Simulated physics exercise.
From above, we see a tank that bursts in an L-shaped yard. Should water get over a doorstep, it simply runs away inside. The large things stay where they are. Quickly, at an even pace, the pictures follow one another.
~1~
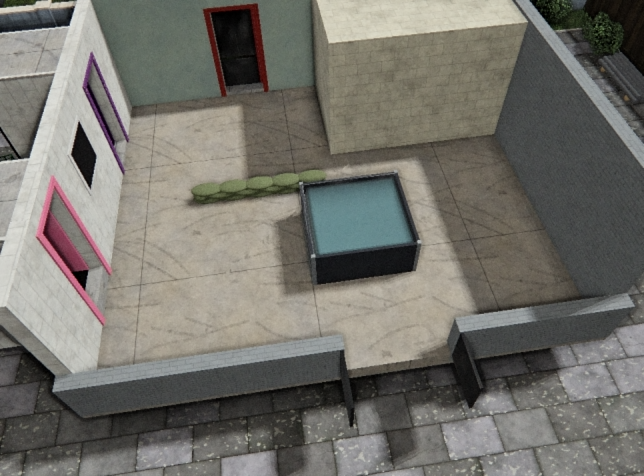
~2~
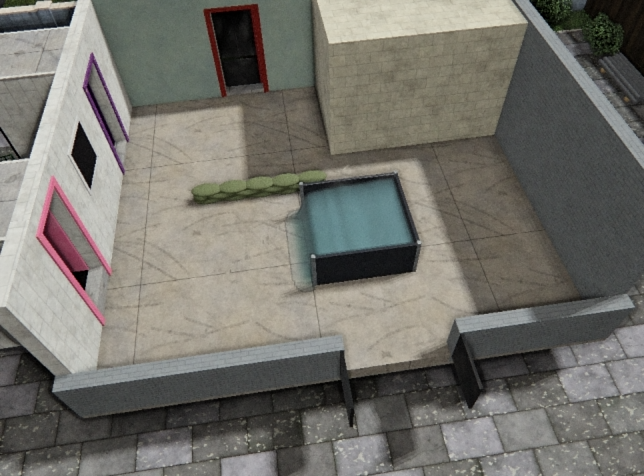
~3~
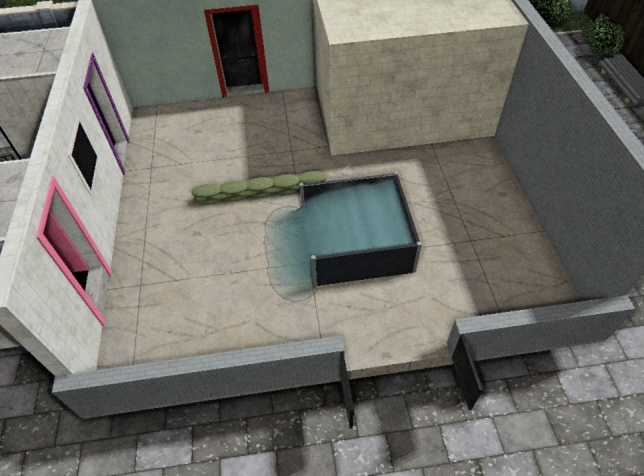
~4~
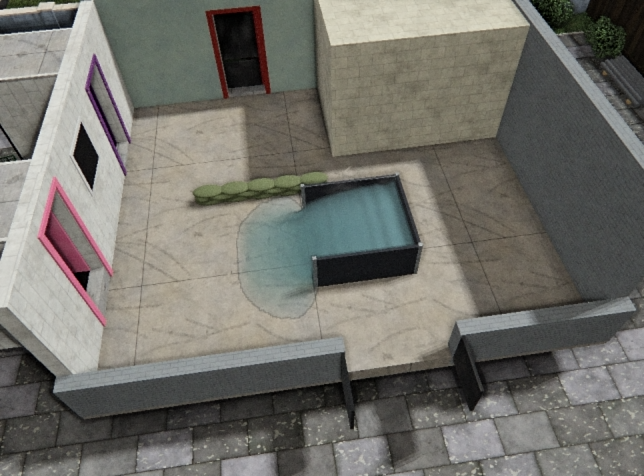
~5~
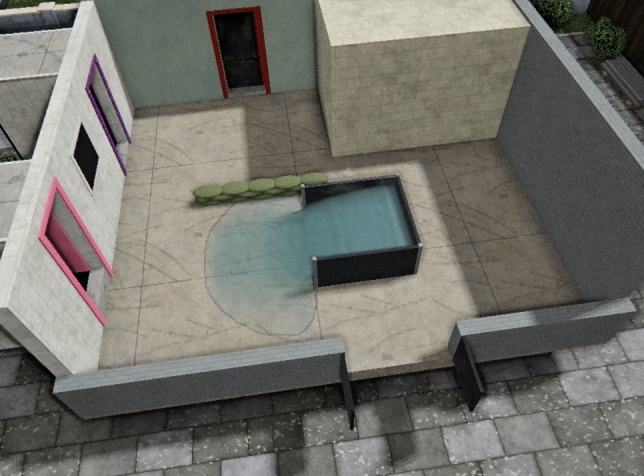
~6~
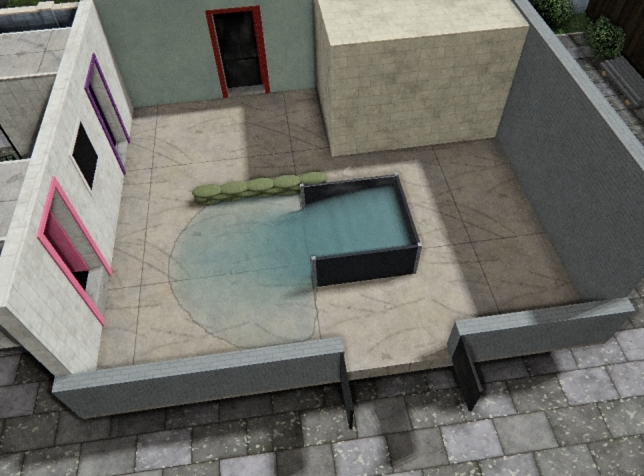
At first, still blue-green water fills a square, dark-sided tank in a walled yard beside a row of low green bushes. Then the tank's left side gives way and water pours out onto the paving, spreading leftward in a widening, rounded sheet that thins and grows paler toward the pink-framed opening.
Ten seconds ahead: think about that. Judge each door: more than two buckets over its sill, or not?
Pink door - two buckets or less; red door - two buckets or less; purple door - two buckets or less.
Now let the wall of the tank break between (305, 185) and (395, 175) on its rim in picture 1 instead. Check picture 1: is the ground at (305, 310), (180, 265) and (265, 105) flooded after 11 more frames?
Listed order gives left alone; sopping; sopping.
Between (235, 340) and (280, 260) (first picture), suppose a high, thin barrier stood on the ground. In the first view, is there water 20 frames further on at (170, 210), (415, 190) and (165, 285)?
Lab note - point 1: Inundated; point 2: Parched; point 3: Inundated.
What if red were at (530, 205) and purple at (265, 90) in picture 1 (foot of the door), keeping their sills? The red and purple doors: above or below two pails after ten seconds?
I'd say the red door remains short of it and the purple door remains short of it.
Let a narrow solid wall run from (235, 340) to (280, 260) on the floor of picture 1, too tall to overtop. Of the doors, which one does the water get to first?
My pick is the pink-painted one.
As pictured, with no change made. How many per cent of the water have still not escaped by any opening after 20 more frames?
Some 100 per cent.
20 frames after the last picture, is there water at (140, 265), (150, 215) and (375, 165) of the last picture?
Lab note, in the order given: Wet through, wet through, unwetted.
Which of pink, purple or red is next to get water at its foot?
It's the pink one.
A moment on, water covers 30 % of the floor; the pink door wet at the sill, nothing in, the red door not reached, the purple door not reached.
Next, water covers 30 % of the floor; the pink door wet at the sill, nothing in, the red door not reached, the purple door wet at the sill, nothing in.
Then, water covers 40 % of the floor; the pink door wet at the sill, nothing in, the red door not reached, the purple door wet at the sill, nothing in.
Later, water covers 60 % of the floor; the pink door wet at the sill, nothing in, the red door wet at the sill, nothing in, the purple door wet at the sill, nothing in.
In the end, water covers 85 % of the floor; the pink door wet at the sill, nothing in, the red door wet at the sill, nothing in, the purple door wet at the sill, nothing in.
